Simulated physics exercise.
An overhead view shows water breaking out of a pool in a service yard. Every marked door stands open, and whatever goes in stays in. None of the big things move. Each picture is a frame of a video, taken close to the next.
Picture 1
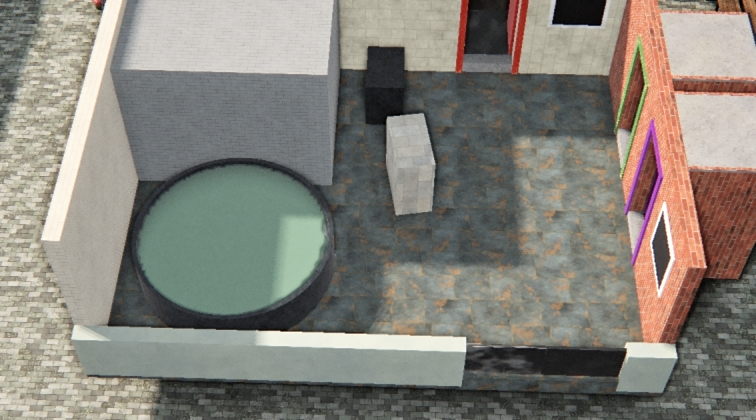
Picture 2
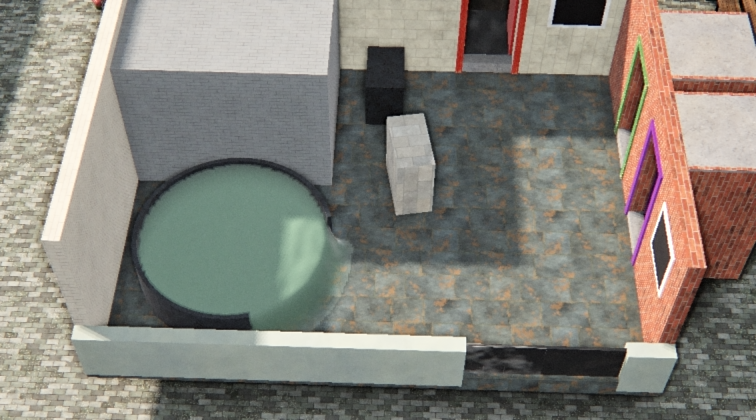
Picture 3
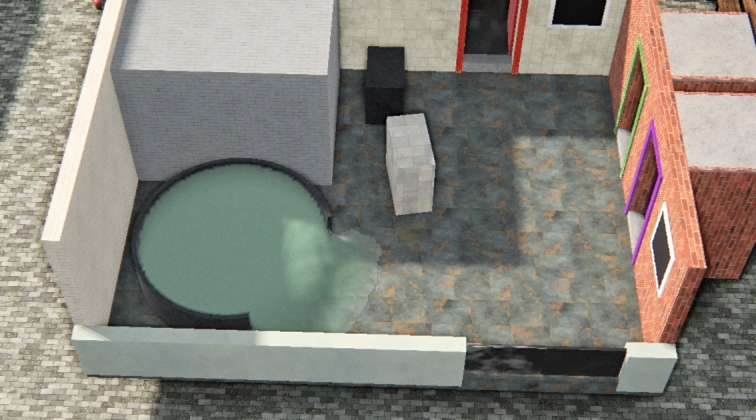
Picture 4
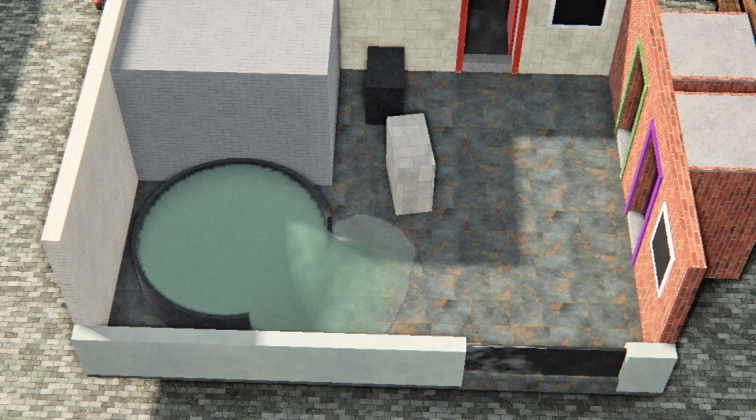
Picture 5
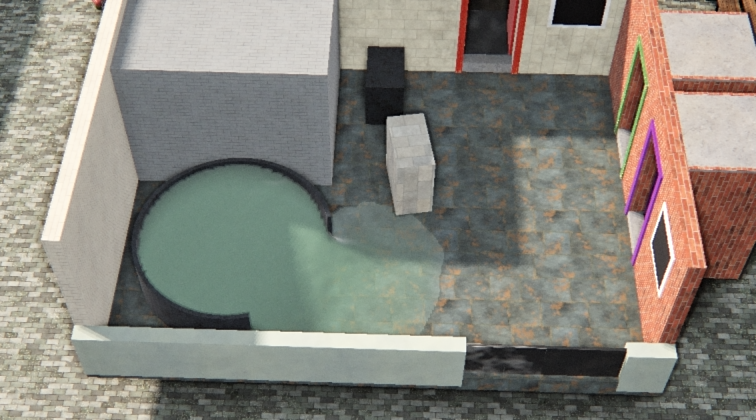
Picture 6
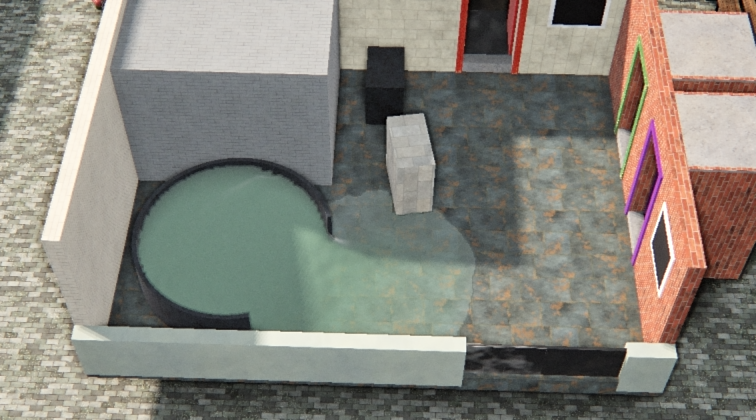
Green water breaks out of a round pool and spreads rightward across the dark yard floor.
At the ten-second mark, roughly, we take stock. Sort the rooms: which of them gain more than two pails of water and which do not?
The red door gains no more; the purple door gains more; the green door gains no more.
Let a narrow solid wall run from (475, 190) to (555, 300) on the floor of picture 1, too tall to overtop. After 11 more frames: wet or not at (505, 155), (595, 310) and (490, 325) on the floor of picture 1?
Lab note - spot 1 parched, spot 2 inundated, spot 3 inundated.
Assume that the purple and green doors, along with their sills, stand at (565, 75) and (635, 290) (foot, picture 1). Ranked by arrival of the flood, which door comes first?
The door marked green.
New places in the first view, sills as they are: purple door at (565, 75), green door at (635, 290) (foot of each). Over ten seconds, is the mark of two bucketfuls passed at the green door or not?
Green: Over the limit.
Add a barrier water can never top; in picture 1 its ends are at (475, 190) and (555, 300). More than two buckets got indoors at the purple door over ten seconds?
In short: Purple lets less in.
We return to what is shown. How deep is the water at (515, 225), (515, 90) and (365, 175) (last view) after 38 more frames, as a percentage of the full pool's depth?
The three come to near 20, 35 and 0 per cent respectively.
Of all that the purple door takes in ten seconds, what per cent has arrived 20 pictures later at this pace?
Roughly 40 per cent.
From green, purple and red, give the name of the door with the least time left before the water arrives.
From the pictures, my answer is the purple one.
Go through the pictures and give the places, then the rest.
The first frame shows the round tank at (233, 237) is whole and still.
In the second frame, water pours out at (314, 294) and has run to (342, 242).
In the third frame, the front is at (368, 240), out from the gap at (314, 296).
In the fourth frame, the front is at (391, 229), out from the gap at (314, 297).
In the fifth frame, the front is at (435, 245), out from the gap at (314, 298).
In the sixth frame, the front is at (461, 243), out from the gap at (314, 298).
A moment on, water covers 45 % of the floor; the red door not reached, the purple door not reached, the green door not reached.
Next, water covers 55 % of the floor; the red door not reached, the purple door wet at the sill, nothing in, the green door not reached.
Then, water covers 60 % of the floor; the red door not reached, the purple door over two buckets in, the green door wet at the sill, nothing in.
Later, water covers 90 % of the floor; the red door wet at the sill, nothing in, the purple door far over two buckets in, the green door wet at the sill, nothing in.
In the end, water covers 100 % of the floor; the red door wet at the sill, nothing in, the purple door far over two buckets in, the green door wet at the sill, nothing in.
